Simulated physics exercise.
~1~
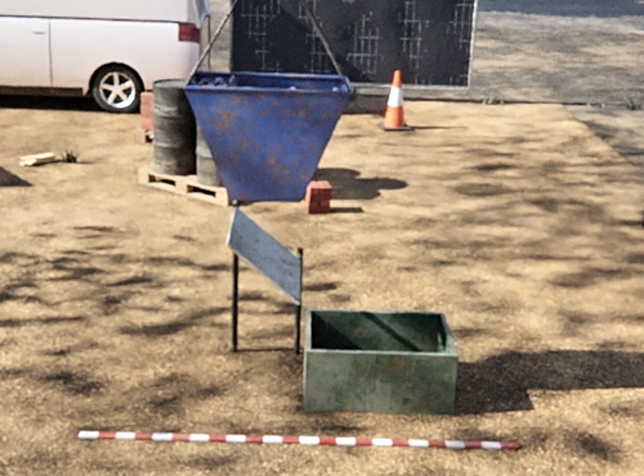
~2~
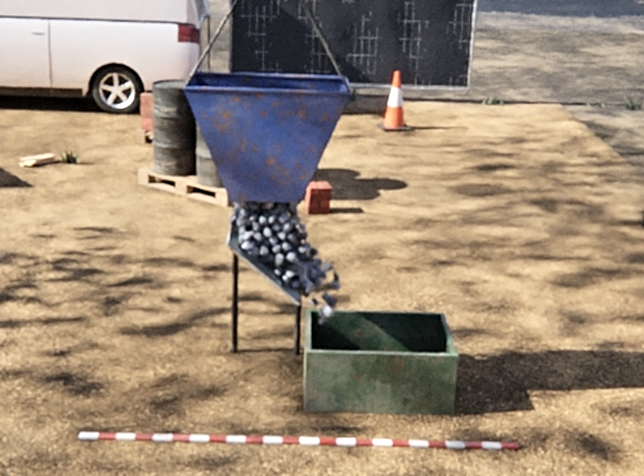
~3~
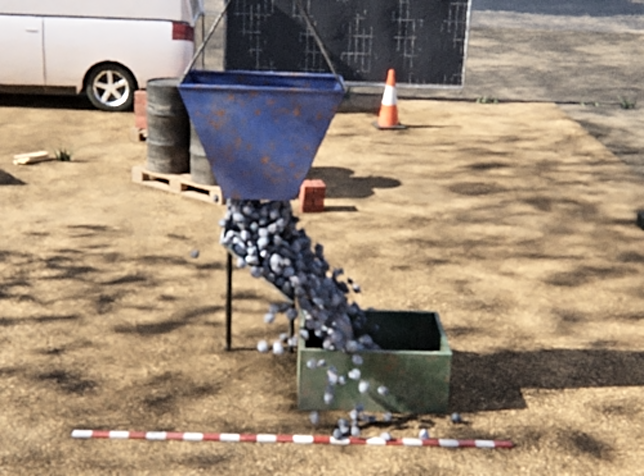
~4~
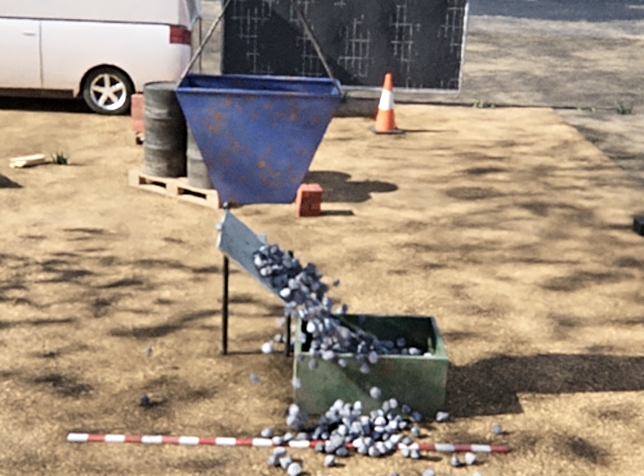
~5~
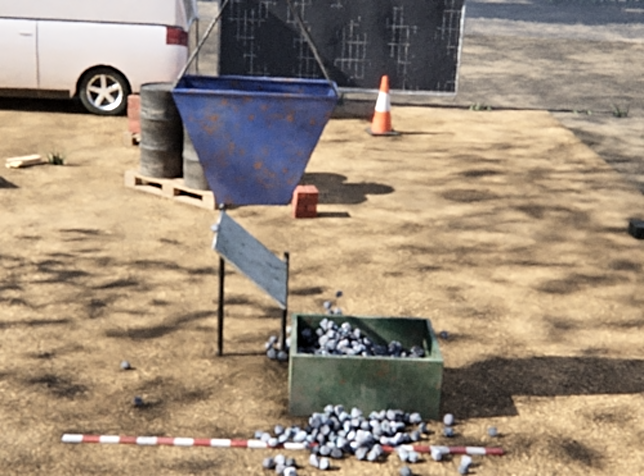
A blue hopper drops grey stones down a sloping plate into and around a green bin.
